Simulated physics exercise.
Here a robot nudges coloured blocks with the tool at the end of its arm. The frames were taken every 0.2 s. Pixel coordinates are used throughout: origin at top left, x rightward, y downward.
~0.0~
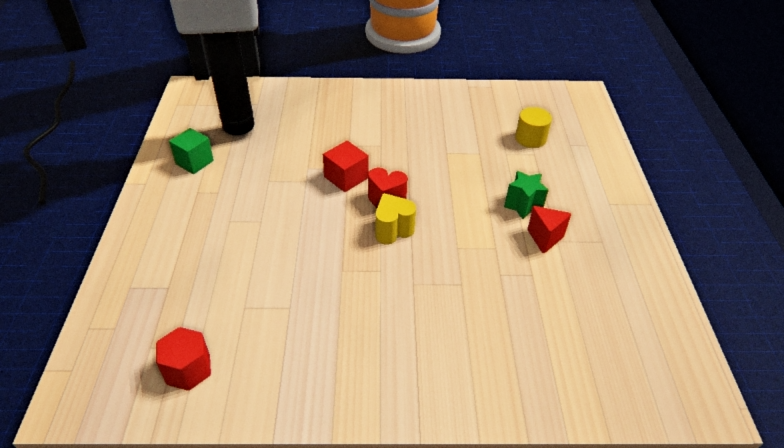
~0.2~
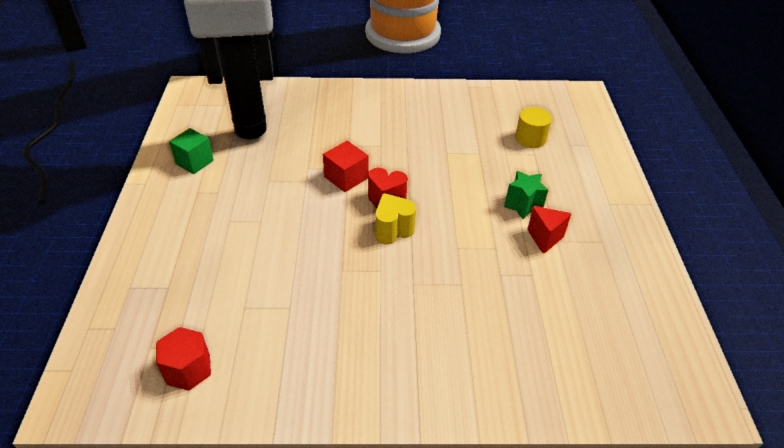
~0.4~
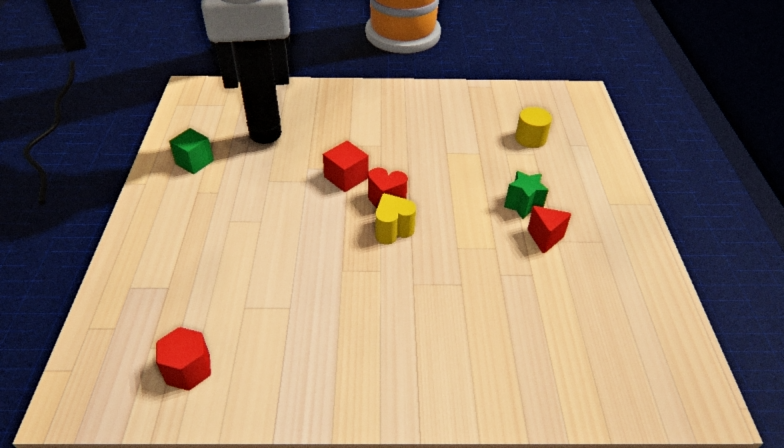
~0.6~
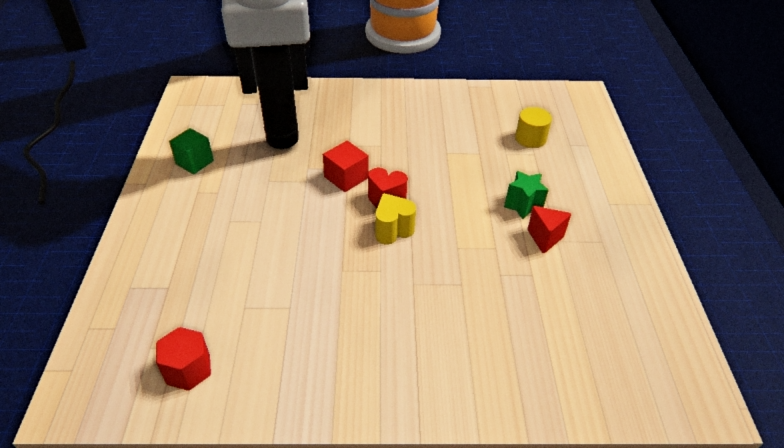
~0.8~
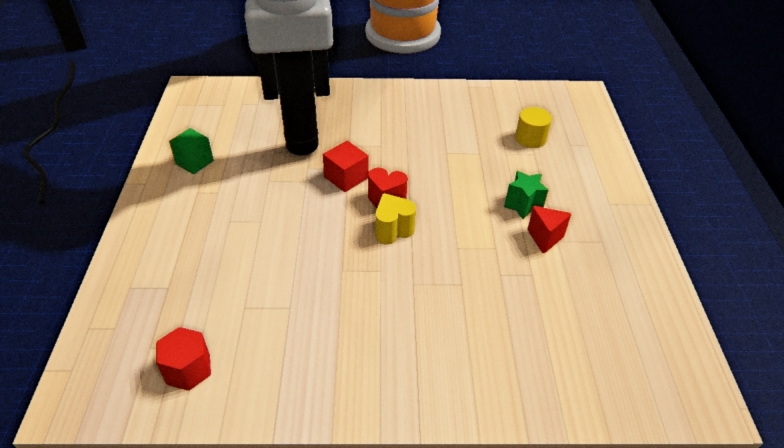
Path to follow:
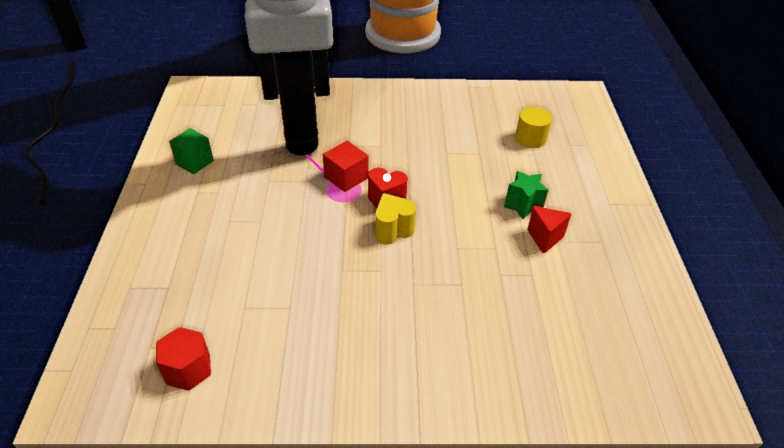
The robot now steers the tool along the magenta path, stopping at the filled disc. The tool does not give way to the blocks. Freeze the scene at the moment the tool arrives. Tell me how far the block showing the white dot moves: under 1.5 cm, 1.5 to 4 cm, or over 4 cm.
It goes a little way, 1.5 to 4 cm.
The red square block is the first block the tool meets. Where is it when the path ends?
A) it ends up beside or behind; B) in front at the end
Letter B.
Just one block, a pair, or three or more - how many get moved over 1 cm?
Of all the blocks, two travel more than a centimetre.
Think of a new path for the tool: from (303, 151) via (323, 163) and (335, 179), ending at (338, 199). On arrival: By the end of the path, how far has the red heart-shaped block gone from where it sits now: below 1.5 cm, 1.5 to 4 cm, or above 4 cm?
The middle band: 1.5 to 4 cm.
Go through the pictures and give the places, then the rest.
In the first frame, tip of the tool (239, 127), middles of tops, red square block (346, 154), red heart-shaped block (387, 178), yellow heart-shaped block (394, 207).
In the second frame, tool (251, 130), nothing pushed.
In the third frame, tool (266, 135), nothing pushed.
In the fourth frame, tool (283, 140), nothing pushed.
In the fifth frame, tool (302, 146), red square block (346, 154), red heart-shaped block (387, 178), yellow heart-shaped block (394, 207).
The line goes from (303, 151) to (344, 190); the dot is on the red heart-shaped block.
On the path given first. Halfway along, tool (322, 165); red square block (352, 157), turned 15° anticlockwise.
At the end, tool (344, 185); red square block (378, 171), turned 40° anticlockwise; red heart-shaped block (414, 186); yellow heart-shaped block unmoved.
